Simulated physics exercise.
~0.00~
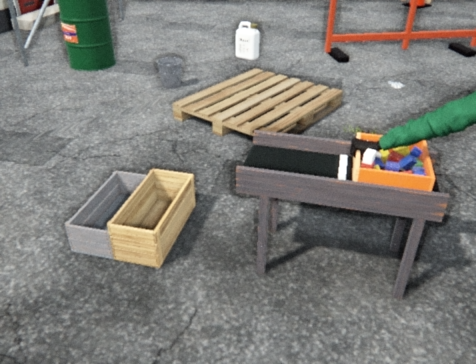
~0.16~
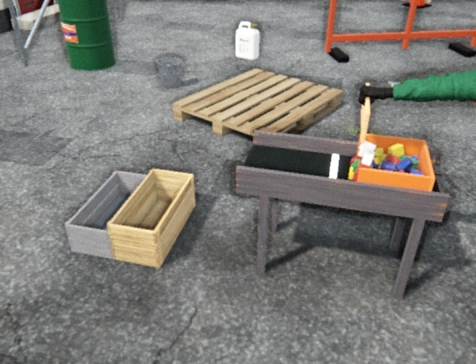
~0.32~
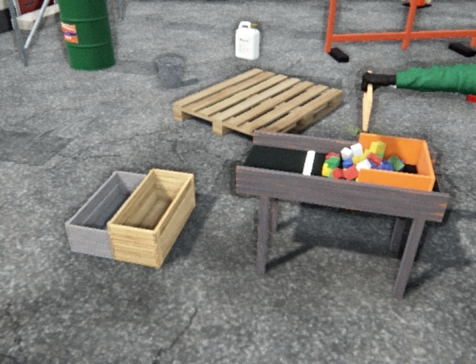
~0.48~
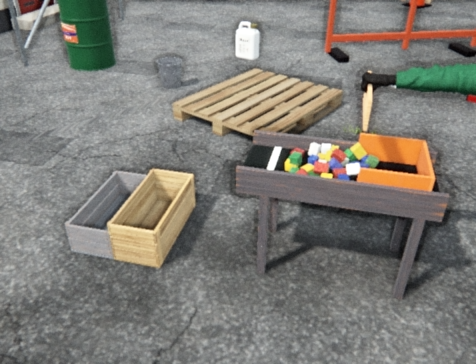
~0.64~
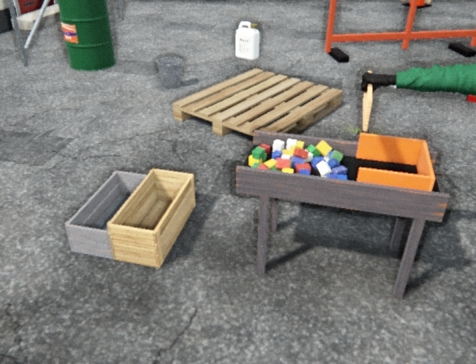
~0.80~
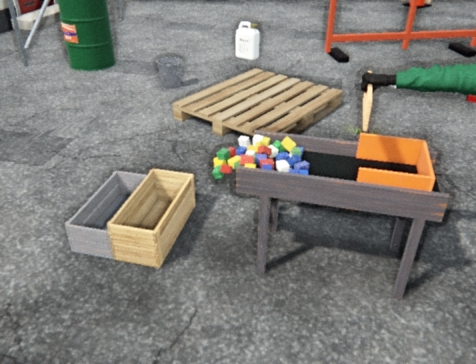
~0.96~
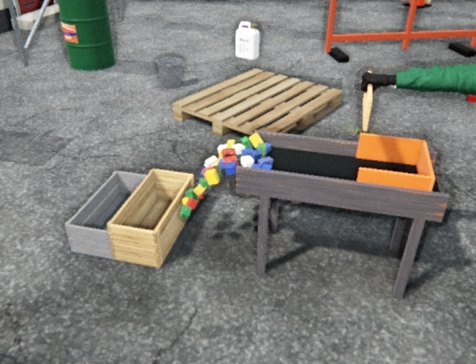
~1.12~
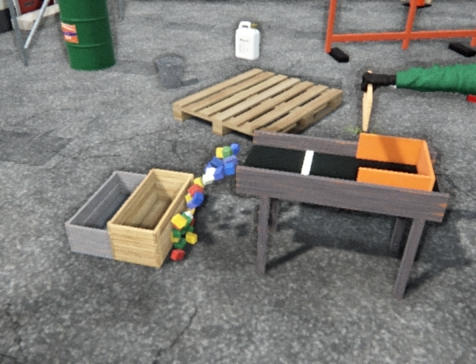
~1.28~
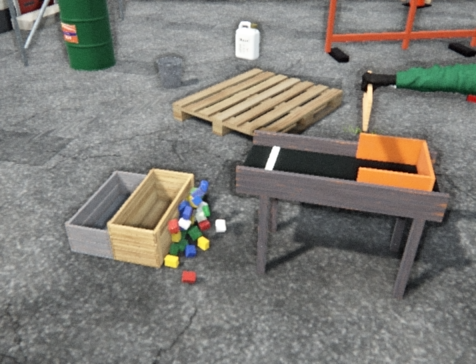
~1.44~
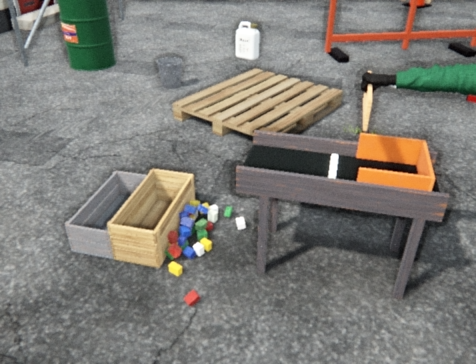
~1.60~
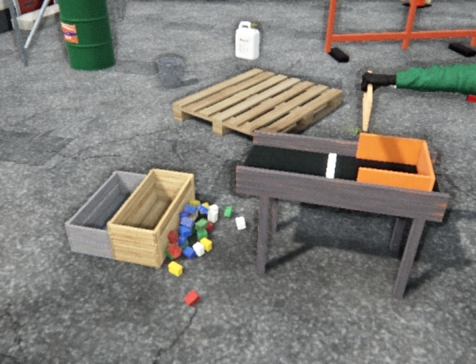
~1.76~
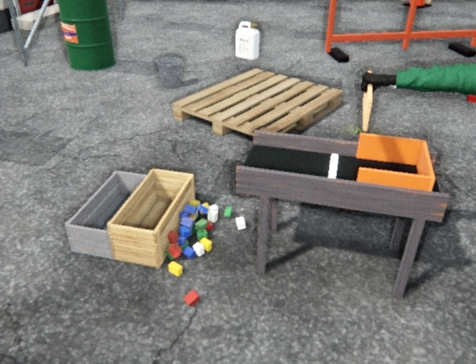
At first, a heap of colourful toy bricks sits in an orange pen on a raised belt, with a green-sleeved arm reaching in from the right. The arm lifts a gate upward and holds it above the belt. The bricks slide out of the pen and ride left in a loose, spreading pile. Reaching the end, they spill over the edge and tumble down beside the wooden box. They pile against its near side, and a few scatter across the pavement. Finally, the bricks lie still on the ground, short of the box, while the orange pen stands empty.
